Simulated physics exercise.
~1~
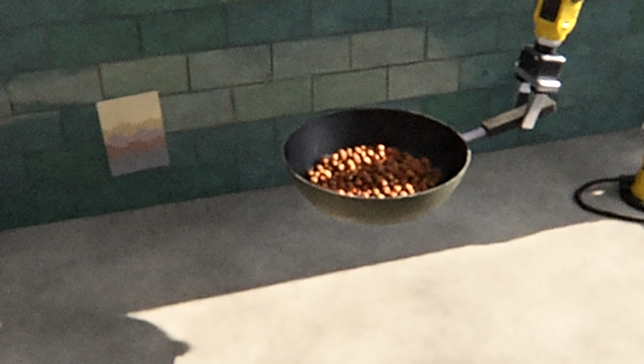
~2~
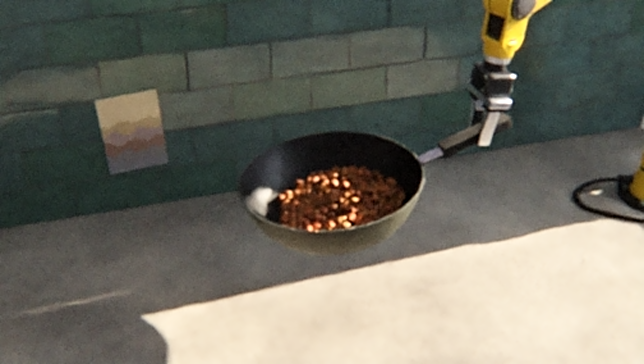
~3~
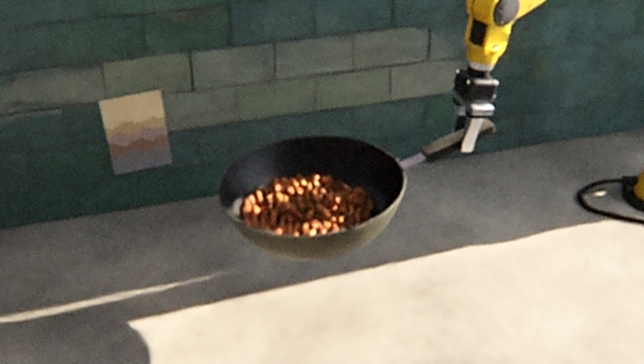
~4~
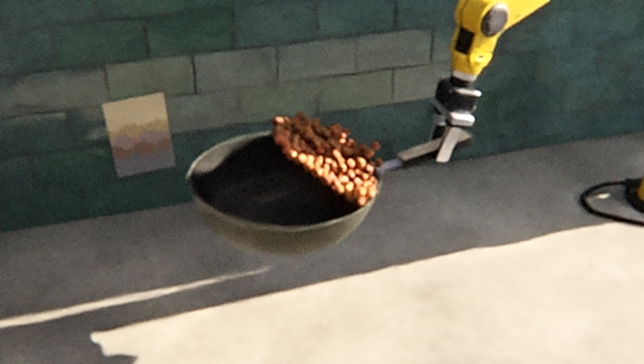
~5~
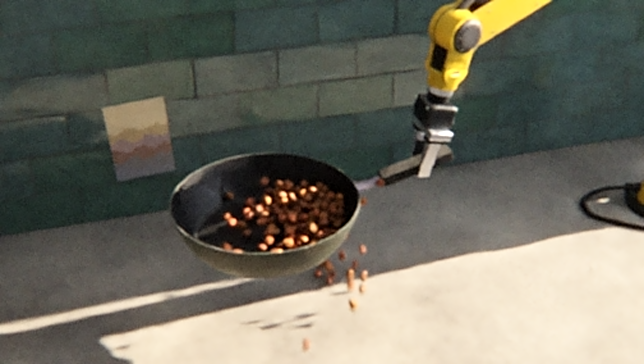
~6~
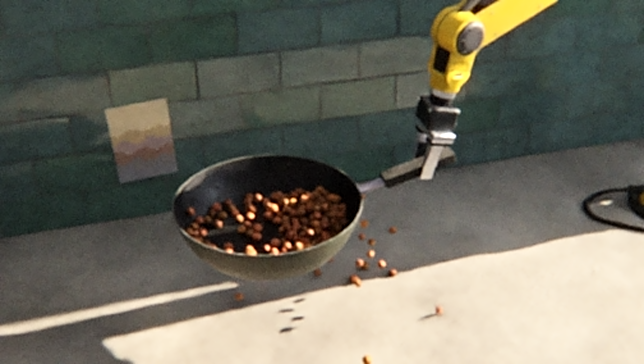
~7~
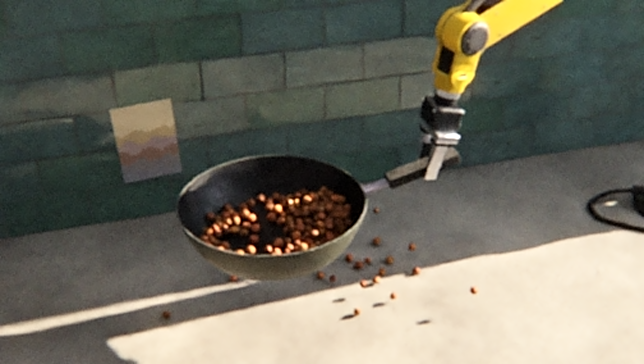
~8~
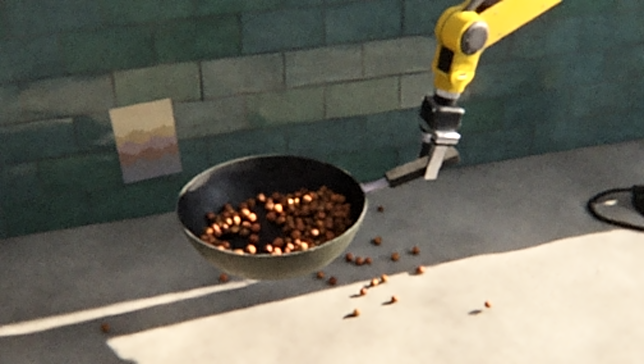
In the video, a yellow robotic arm moves a dark frying pan of hazelnuts leftward and slightly down above a grey surface, tossing the nuts up toward the handle side. Most land back in the pan, while some spill and scatter on the surface below as the pan is held still.
